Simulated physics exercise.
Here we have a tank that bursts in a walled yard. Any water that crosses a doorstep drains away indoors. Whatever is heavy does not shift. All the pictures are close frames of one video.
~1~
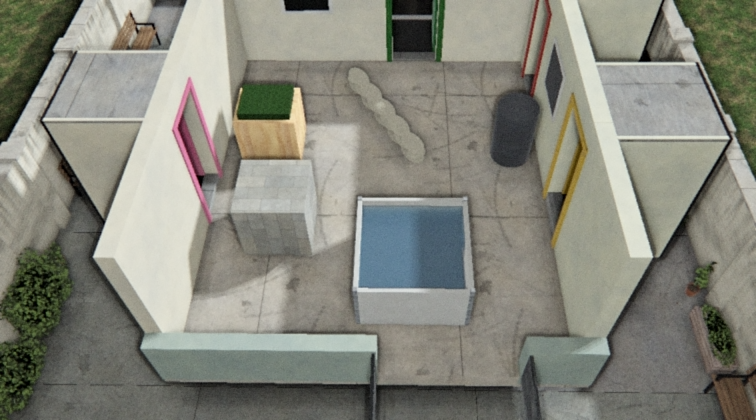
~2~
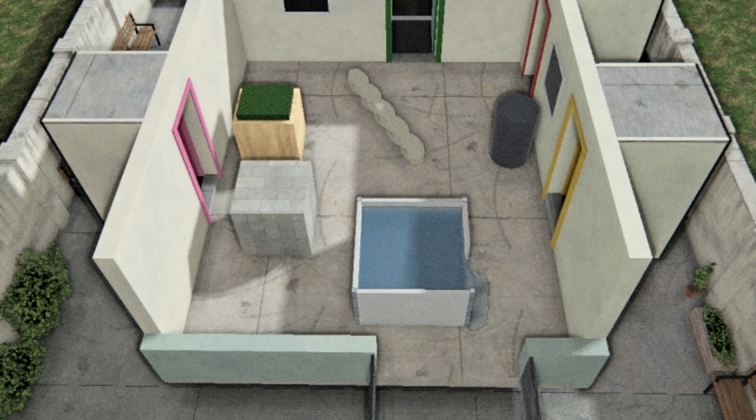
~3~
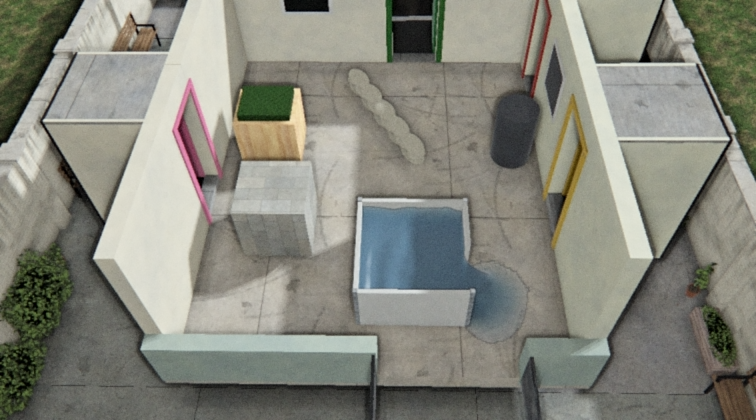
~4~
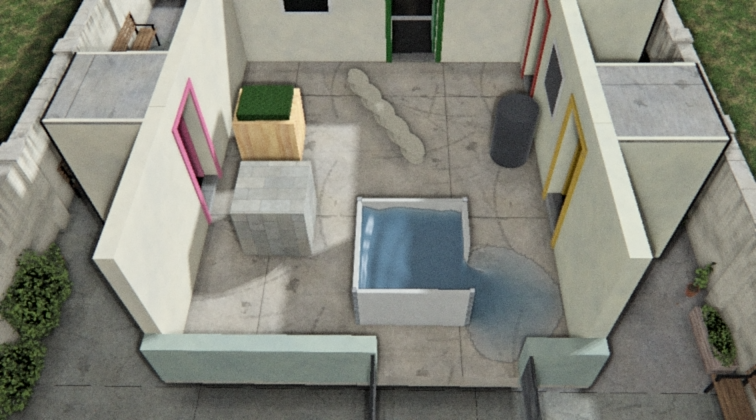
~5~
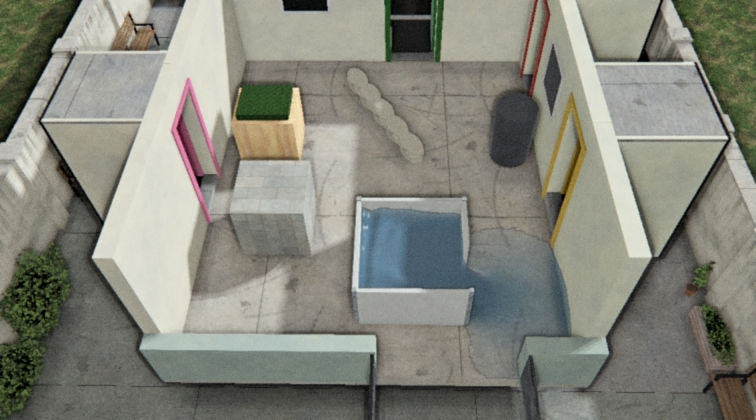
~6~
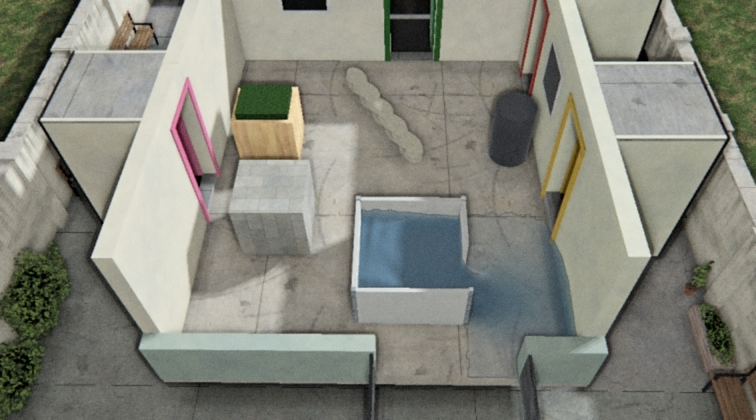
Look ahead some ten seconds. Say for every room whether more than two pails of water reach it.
As I see it, the red door will not top two buckets; the green door will top two buckets; the pink door will not top two buckets; the yellow door will not top two buckets.
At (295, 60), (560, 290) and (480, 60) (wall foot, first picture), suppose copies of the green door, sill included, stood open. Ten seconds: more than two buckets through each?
Result, in listed order - doesn't reach the limit, gets past the limit, doesn't reach the limit.
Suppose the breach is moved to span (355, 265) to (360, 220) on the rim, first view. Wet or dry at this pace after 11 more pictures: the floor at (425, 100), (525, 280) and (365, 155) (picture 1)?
Untouched, untouched, submerged.
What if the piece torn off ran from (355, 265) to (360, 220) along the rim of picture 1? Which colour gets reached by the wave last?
It's the red one.
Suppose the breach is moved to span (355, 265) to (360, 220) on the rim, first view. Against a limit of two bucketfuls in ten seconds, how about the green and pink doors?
Going door by door: The green one stays safe, and the pink one stays safe.
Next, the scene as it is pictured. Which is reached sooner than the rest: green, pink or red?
That's the red-painted one.
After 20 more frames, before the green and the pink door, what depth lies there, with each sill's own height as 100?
Close to 0 per cent for the first one and close to 0 per cent for the second.
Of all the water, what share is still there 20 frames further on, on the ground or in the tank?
I'd put it at about 88 per cent.
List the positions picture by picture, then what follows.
In the first frame, still water in the tank at (413, 246).
In the second frame, water pours out at (464, 287) and has run to (475, 275).
In the third frame, the front is at (519, 286), out from the gap at (465, 290).
In the fourth frame, water pours out at (464, 290) and has run to (560, 303).
In the fifth frame, the front is at a hidden place, out from the gap at (463, 290).
In the sixth frame, water pours out at (463, 289) and has run to (546, 225).
A moment on, water covers 10 % of the floor; the red door not reached, the green door not reached, the pink door not reached, the yellow door wet at the sill, nothing in.
Next, water covers 25 % of the floor; the red door wet at the sill, nothing in, the green door not reached, the pink door not reached, the yellow door wet at the sill, nothing in.
Then, water covers 45 % of the floor; the red door wet at the sill, nothing in, the green door not reached, the pink door not reached, the yellow door wet at the sill, nothing in.
Later, water covers 75 % of the floor; the red door wet at the sill, nothing in, the green door over two buckets in, the pink door wet at the sill, nothing in, the yellow door wet at the sill, nothing in.
In the end, water covers 95 % of the floor; the red door wet at the sill, nothing in, the green door far over two buckets in, the pink door wet at the sill, nothing in, the yellow door wet at the sill, nothing in.
